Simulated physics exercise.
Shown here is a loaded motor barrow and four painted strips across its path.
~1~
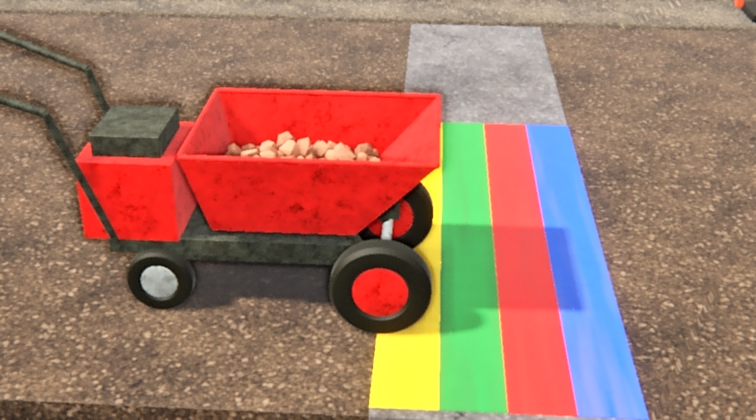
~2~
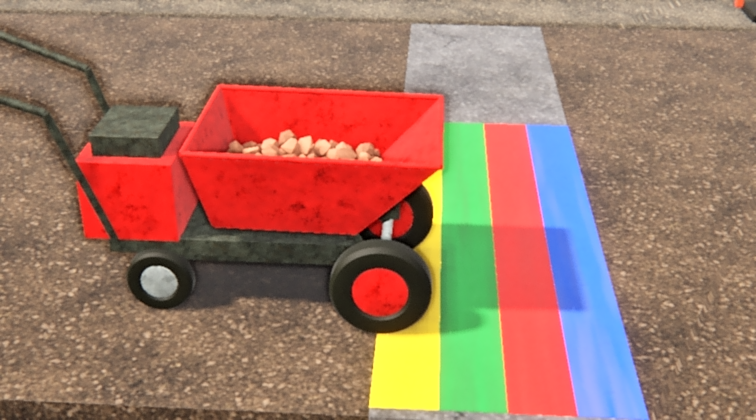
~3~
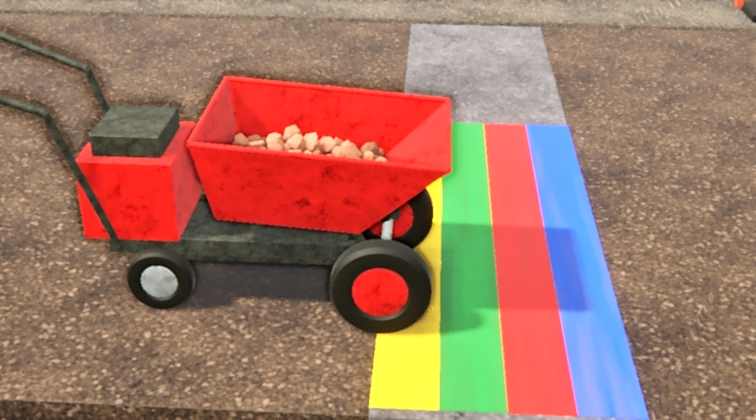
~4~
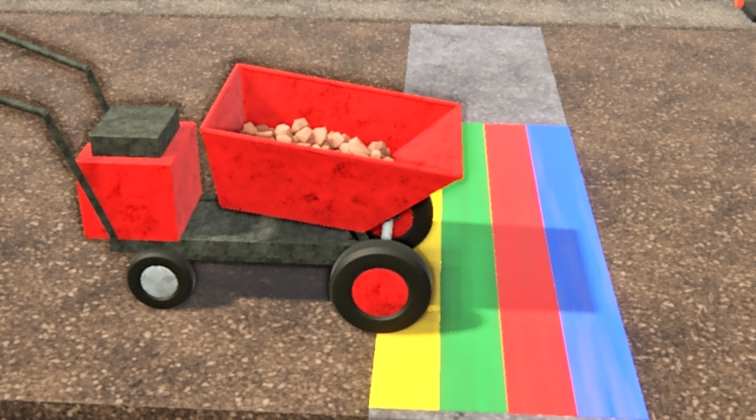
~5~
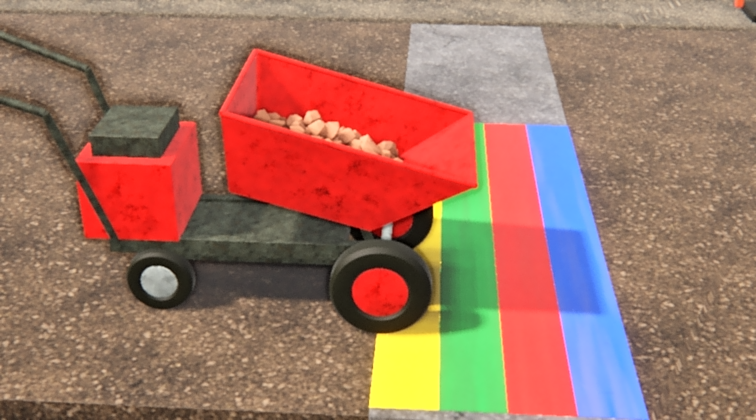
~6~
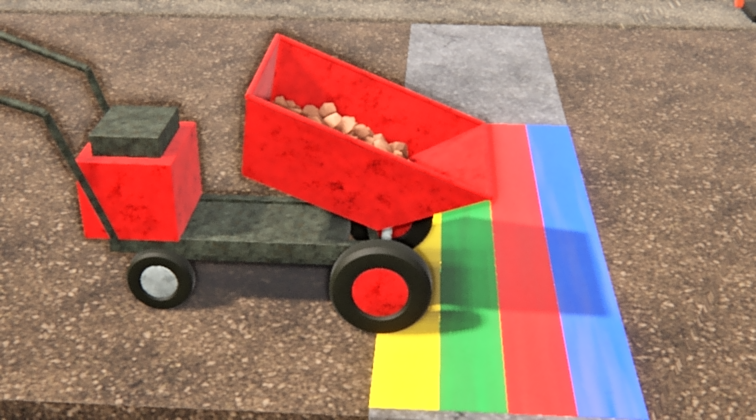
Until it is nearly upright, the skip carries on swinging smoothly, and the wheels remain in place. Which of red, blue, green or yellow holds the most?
Blue.
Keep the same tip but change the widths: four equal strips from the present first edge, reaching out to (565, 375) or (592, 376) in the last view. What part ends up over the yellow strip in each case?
Roughly 0 percent first, then roughly 0 percent.
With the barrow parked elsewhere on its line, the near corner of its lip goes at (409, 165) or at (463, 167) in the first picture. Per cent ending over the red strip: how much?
Roughly 40 percent first, then roughly 10 percent.
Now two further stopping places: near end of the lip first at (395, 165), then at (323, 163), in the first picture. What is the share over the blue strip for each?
You'd get around 30 in a hundred, then 10 in a hundred.
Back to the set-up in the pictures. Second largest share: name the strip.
I'd say the red strip.
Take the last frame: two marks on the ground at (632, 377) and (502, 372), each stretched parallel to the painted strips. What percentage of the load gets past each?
Respectively 20 and 80 %.
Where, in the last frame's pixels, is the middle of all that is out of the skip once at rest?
Centre at rest: Close to (580, 291).
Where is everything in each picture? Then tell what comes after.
The first picture shows lip of the skip (437, 166), level; top of the load (304, 164), lumps of rubble; yellow strip (407, 363); green strip (472, 365); red strip (537, 368); blue strip (603, 371).
The second picture shows lip of the skip (440, 167), tipped barely; top of the load (293, 163).
The third picture shows lip of the skip (448, 171), tipped barely; top of the load (288, 158).
The fourth picture shows lip of the skip (460, 177), tipped a little; top of the load (284, 144).
The fifth picture shows lip of the skip (475, 186), tipped clearly; top of the load (284, 144).
The sixth picture shows lip of the skip (490, 198), tipped clearly; top of the load (286, 133); yellow strip (407, 363); green strip (472, 365); red strip (537, 368); blue strip (603, 371).
Just after the last frame, skip tipped steeply; every one in the skip.
A moment on, skip tipped right over; roughly a third in the skip; roughly a quarter over the red strip; roughly a third over the blue strip; just a few off the paint.
Further on, skip tipped right over; roughly a quarter in the skip; roughly a quarter over the red strip; roughly half over the blue strip; about a tenth off the paint.
When it is over, skip tipped right over; roughly a quarter in the skip; not one over the yellow strip; not one over the green strip; roughly a quarter over the red strip; roughly half over the blue strip; about a tenth off the paint.
